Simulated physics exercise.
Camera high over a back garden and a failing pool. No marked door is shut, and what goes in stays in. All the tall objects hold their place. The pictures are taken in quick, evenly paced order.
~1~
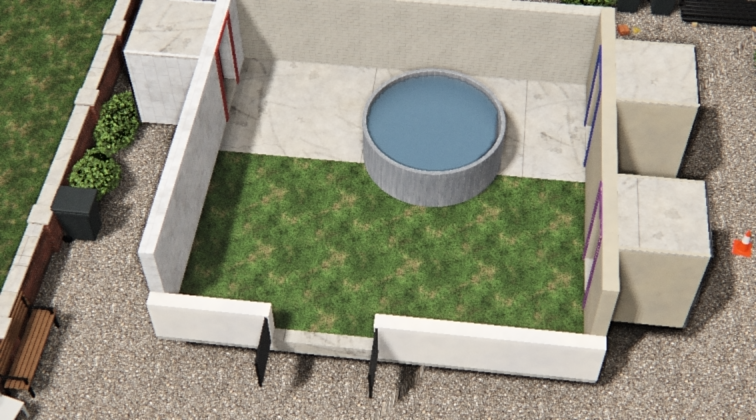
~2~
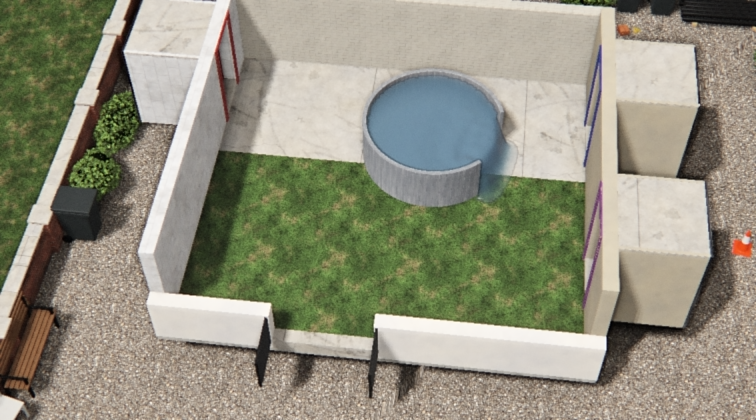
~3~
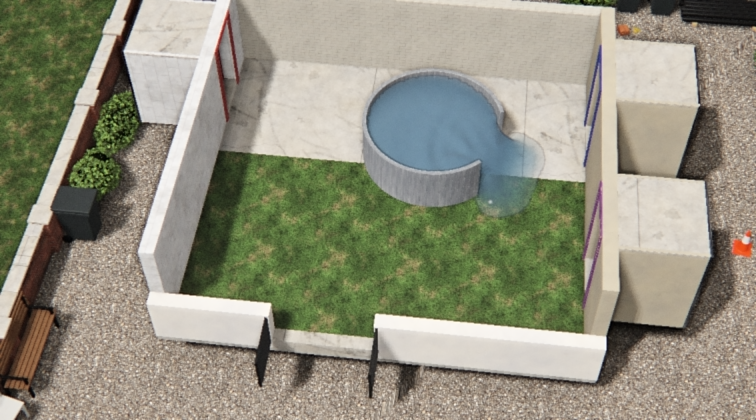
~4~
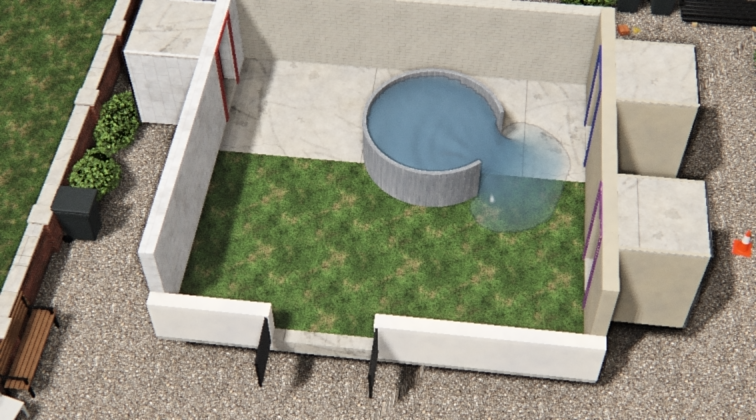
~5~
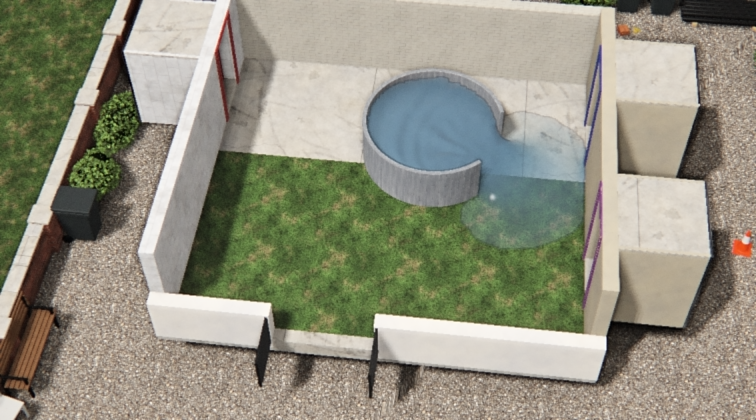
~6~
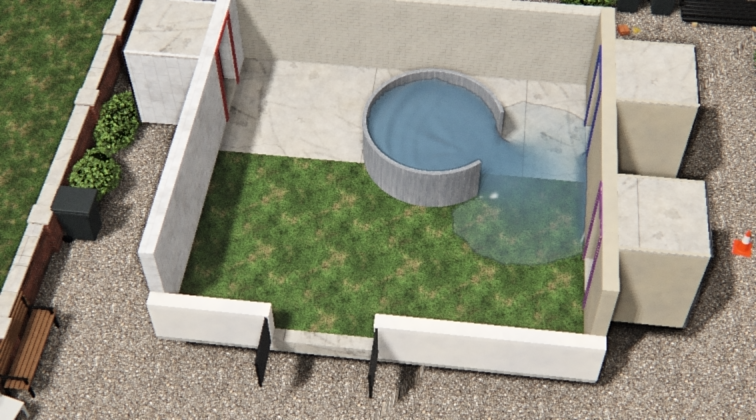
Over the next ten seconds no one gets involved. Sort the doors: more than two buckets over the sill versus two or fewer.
Sorted by door: Purple door - more than two; red door - two or fewer; blue door - more than two.
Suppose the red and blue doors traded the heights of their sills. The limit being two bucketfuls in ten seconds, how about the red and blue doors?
Red door: Admits more; blue door: Admits more.
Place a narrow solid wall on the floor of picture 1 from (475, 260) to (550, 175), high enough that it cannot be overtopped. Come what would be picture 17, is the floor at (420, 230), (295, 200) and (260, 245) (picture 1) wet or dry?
Soaked, untouched, untouched.
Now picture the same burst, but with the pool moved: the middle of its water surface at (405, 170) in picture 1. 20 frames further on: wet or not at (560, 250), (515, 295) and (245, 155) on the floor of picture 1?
I'd say swamped for the first, swamped for the second and still dry for the third.
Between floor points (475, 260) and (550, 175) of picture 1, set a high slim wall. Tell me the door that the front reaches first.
First: The blue door.
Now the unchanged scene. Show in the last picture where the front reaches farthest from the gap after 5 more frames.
My pick would be pixel (574, 329).
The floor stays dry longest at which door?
That would be the red-painted one.
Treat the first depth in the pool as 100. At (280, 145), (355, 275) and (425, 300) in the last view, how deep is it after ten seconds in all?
Some 8, 8 and 8 in a hundred.
A moment on, water covers 20 % of the floor; the purple door under two buckets in, the red door not reached, the blue door far over two buckets in.
Next, water covers 25 % of the floor; the purple door over two buckets in, the red door not reached, the blue door far over two buckets in.
Then, water covers 45 % of the floor; the purple door over two buckets in, the red door not reached, the blue door far over two buckets in.
Later, water covers 80 % of the floor; the purple door far over two buckets in, the red door wet at the sill, nothing in, the blue door far over two buckets in.
In the end, water covers 100 % of the floor; the purple door far over two buckets in, the red door wet at the sill, nothing in, the blue door far over two buckets in.
